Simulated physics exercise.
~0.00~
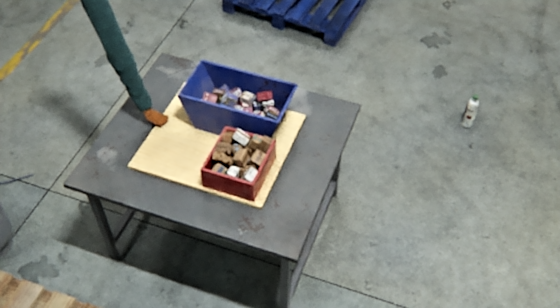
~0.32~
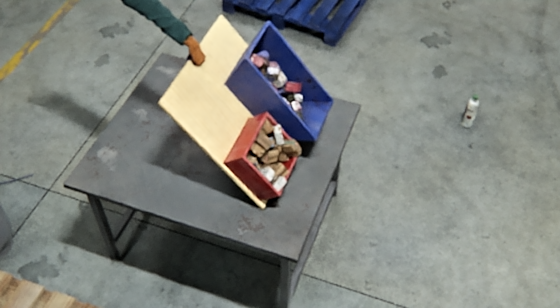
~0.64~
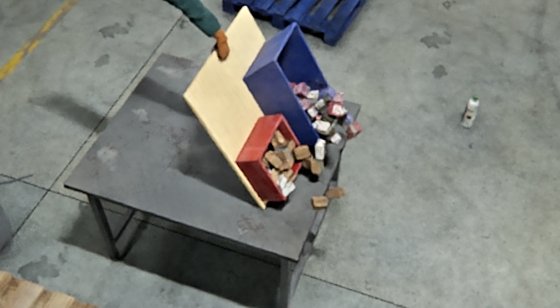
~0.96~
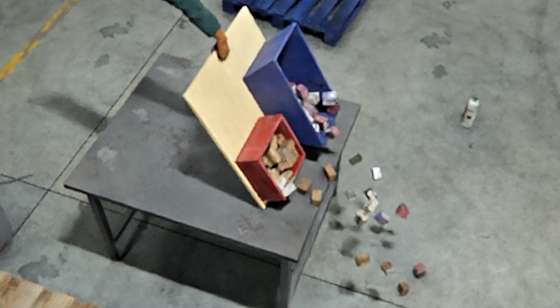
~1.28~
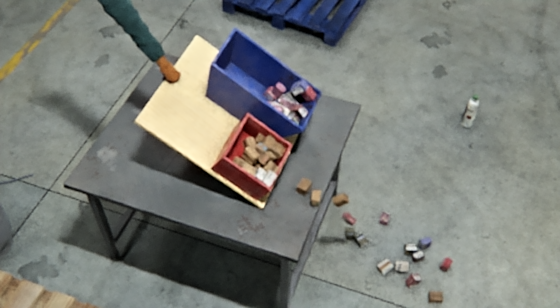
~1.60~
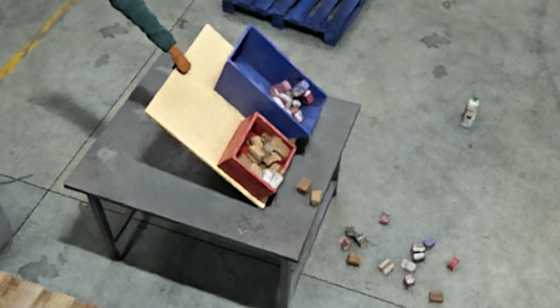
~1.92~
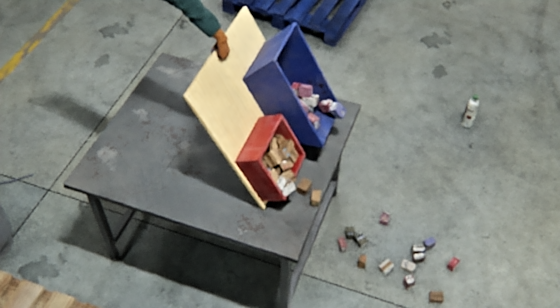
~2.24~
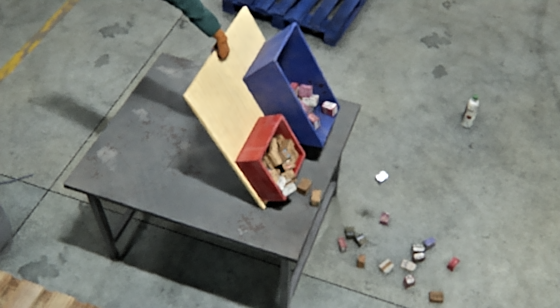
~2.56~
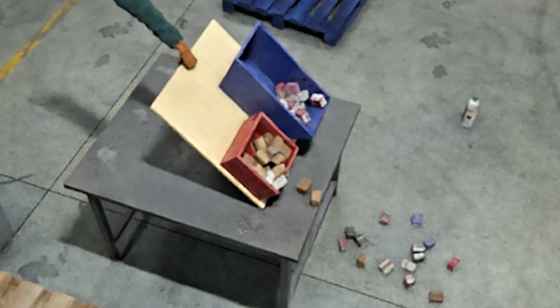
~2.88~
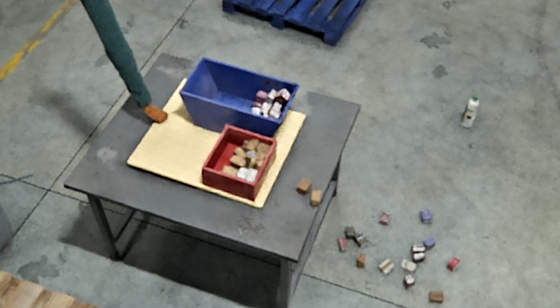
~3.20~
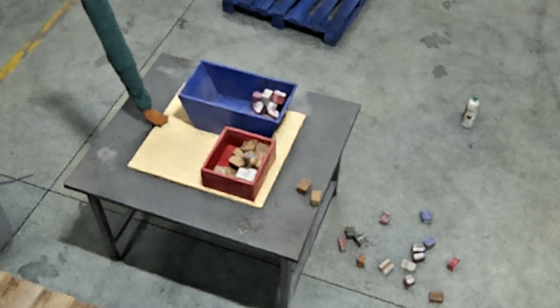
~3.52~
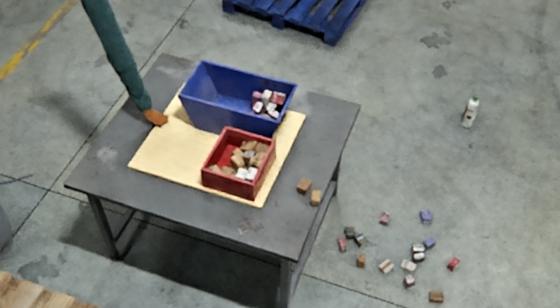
On a grey concrete floor seen from above, a dark table holds a pale board carrying a blue basket behind a smaller red one, both filled with small cartons and parcels. A gloved hand at the board's left edge lifts it steeply, and goods slide rightward out of both baskets, tumbling over the table edge to the floor. The hand lowers the board partway, then raises it steeply again, and barely anything more falls. Finally it lays the board flat, leaving both baskets partly filled, two brown parcels on the table and a scatter of pieces on the floor.
